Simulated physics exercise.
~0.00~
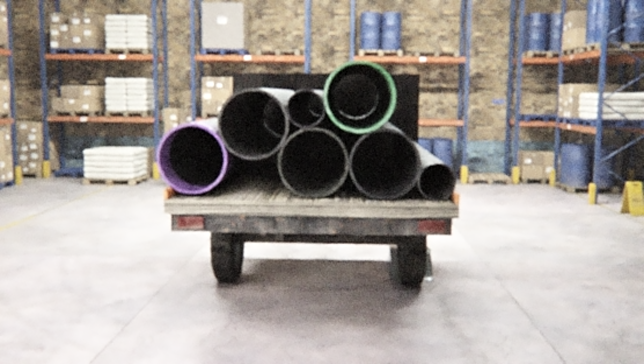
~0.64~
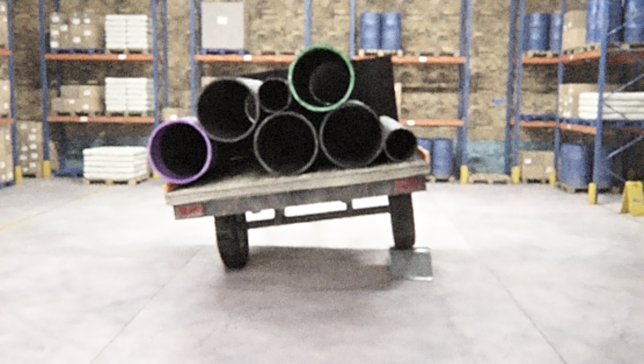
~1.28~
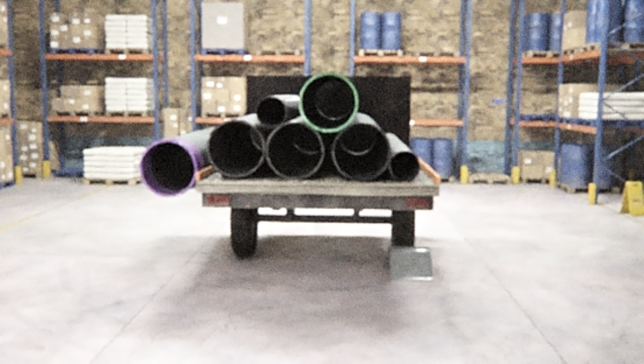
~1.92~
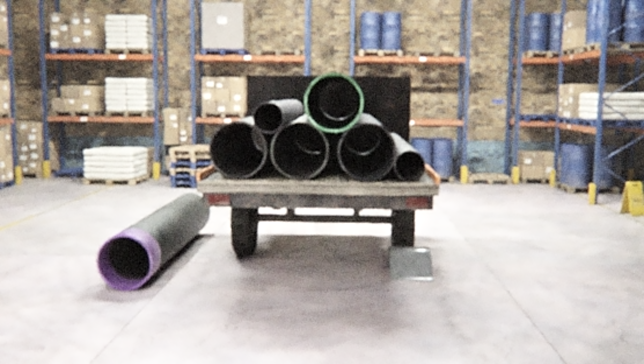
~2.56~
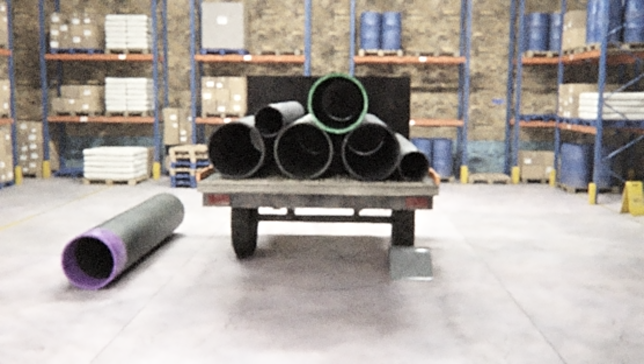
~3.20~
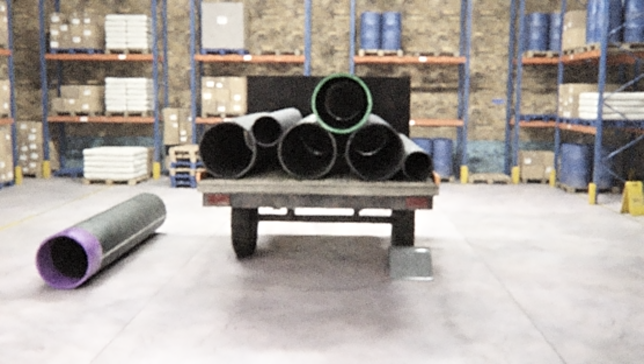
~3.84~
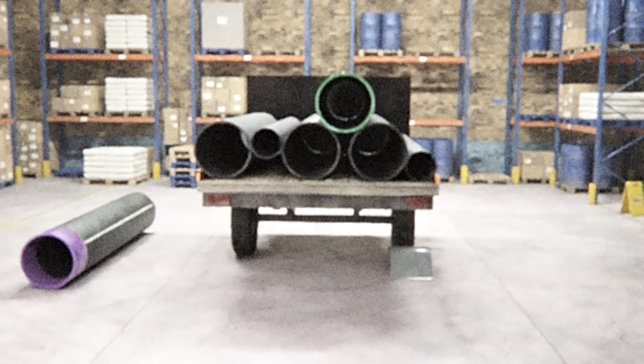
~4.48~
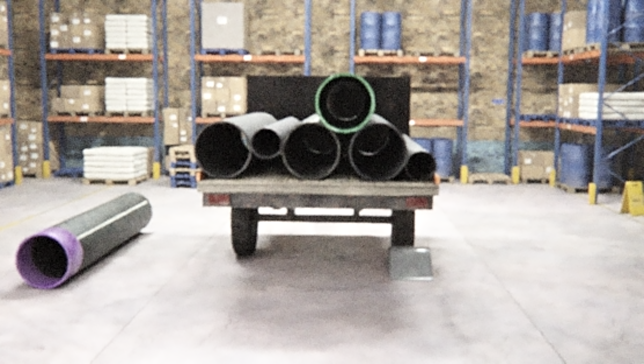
In a warehouse, a trailer tilts left and levels, and the purple-ended pipe rolls off.
